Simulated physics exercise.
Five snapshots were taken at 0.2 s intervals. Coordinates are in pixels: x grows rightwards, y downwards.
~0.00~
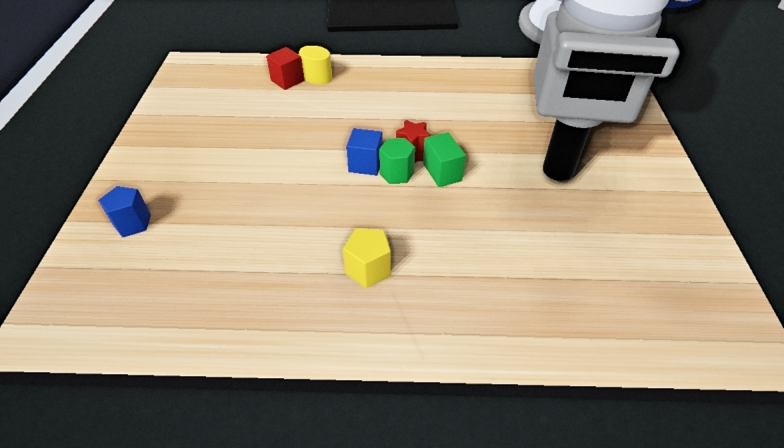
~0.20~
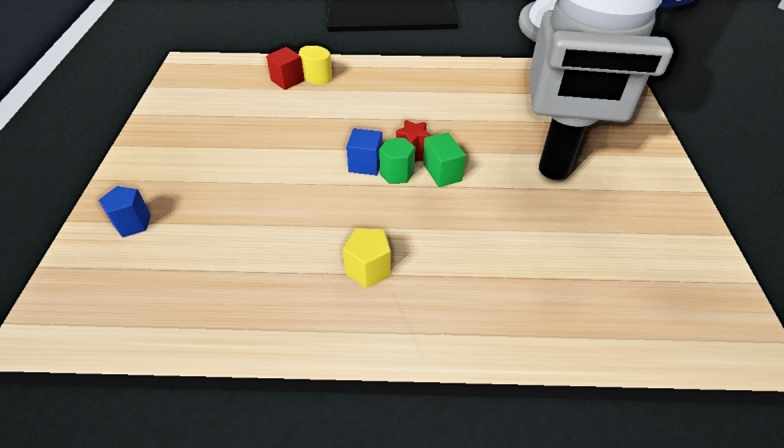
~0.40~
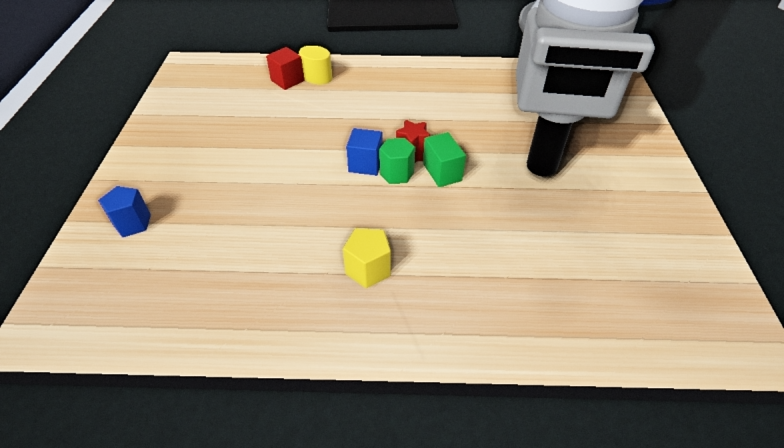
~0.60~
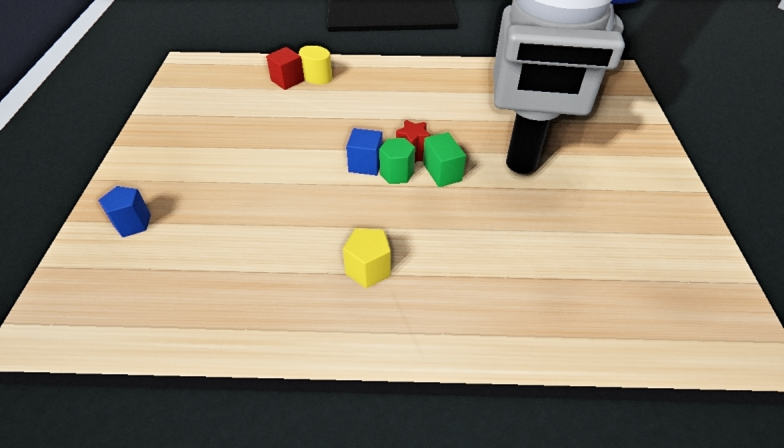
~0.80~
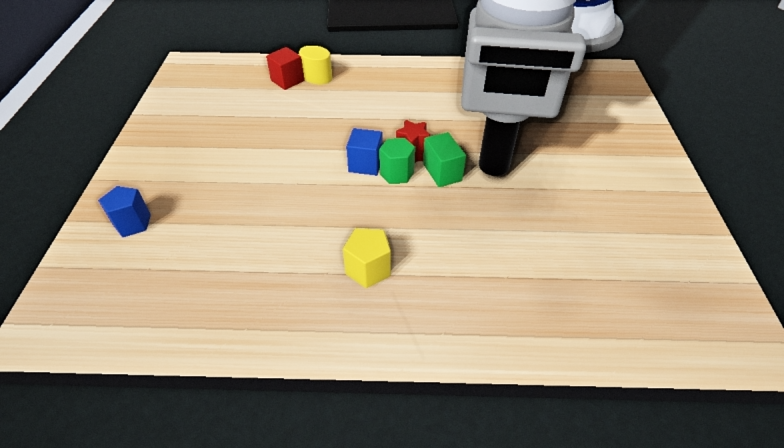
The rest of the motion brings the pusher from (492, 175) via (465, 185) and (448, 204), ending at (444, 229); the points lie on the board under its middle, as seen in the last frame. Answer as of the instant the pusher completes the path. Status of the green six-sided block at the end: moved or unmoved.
Well, the green six-sided block holds its place.
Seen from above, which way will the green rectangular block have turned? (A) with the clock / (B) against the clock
I choose A.
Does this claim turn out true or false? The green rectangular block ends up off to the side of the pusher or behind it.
Answer: True.
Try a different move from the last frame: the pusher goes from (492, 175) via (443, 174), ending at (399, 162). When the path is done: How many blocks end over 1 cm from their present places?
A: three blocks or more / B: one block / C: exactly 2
A - three blocks or more.
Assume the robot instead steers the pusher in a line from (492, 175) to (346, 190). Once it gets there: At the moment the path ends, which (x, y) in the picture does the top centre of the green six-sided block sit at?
Roughly at (313, 132).
The first path, step by step. One third of the way, pusher (466, 178); green rectangular block (438, 147), turned 25° clockwise.
Two thirds of the way, pusher (449, 197); green rectangular block (435, 149), turned 45° clockwise.
At the end, pusher (445, 221); green six-sided block still; green rectangular block (435, 149), turned 45° clockwise.
